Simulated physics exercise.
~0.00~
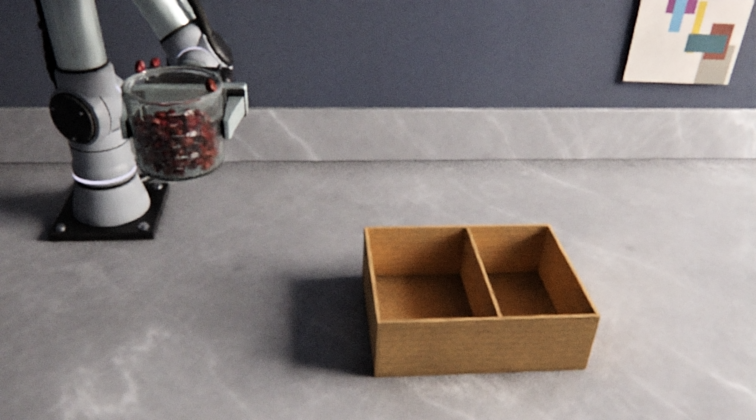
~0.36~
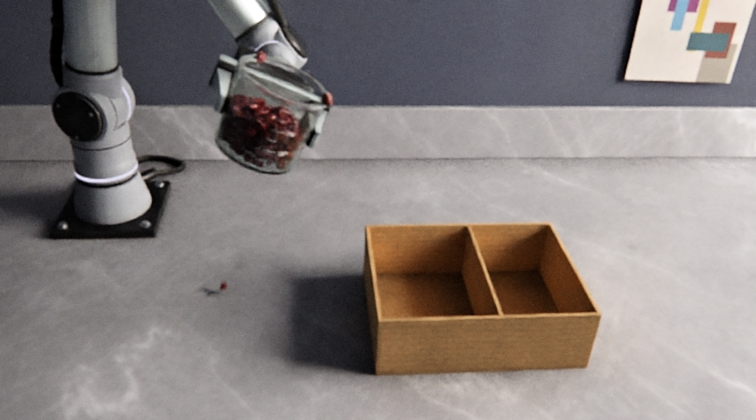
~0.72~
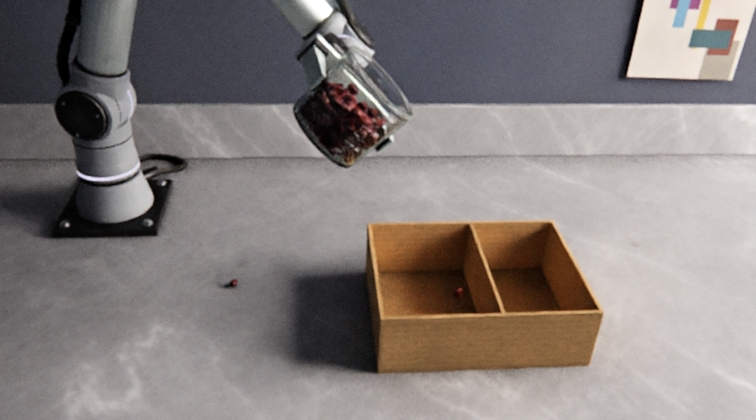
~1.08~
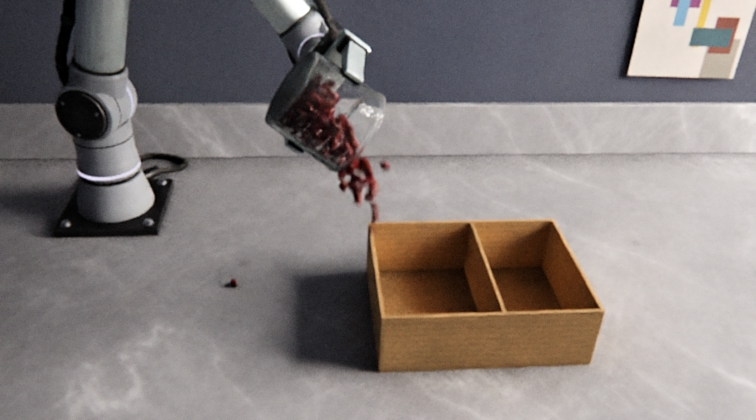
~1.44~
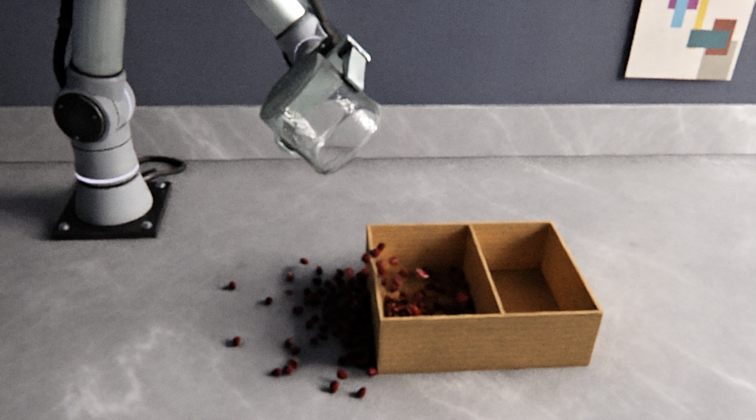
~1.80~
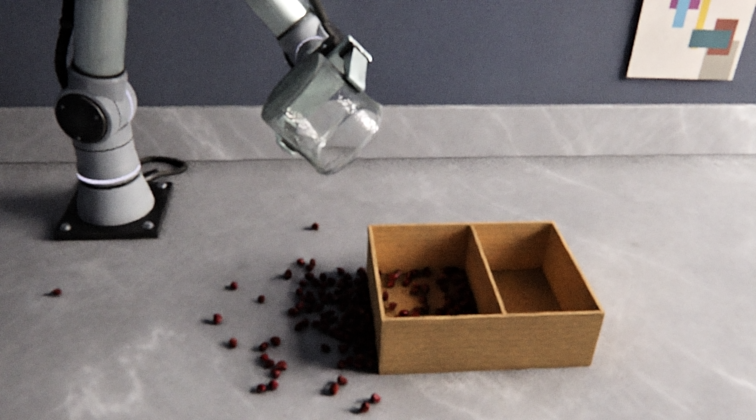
The clip opens on a gray robot arm holding a clear tumbler of dark red beans upright, with a two-part wooden box standing to the right on a marbled gray table. The arm carries the tumbler right toward the box, leaning it, and a stray bean drops onto the table. It then draws back slightly to the left while tipping the tumbler over, and the beans pour out near the box's left edge. Many land in the left compartment, while others scatter across the table beside it. It ends with the emptied tumbler held still, more beans outside than inside, and the right compartment empty.
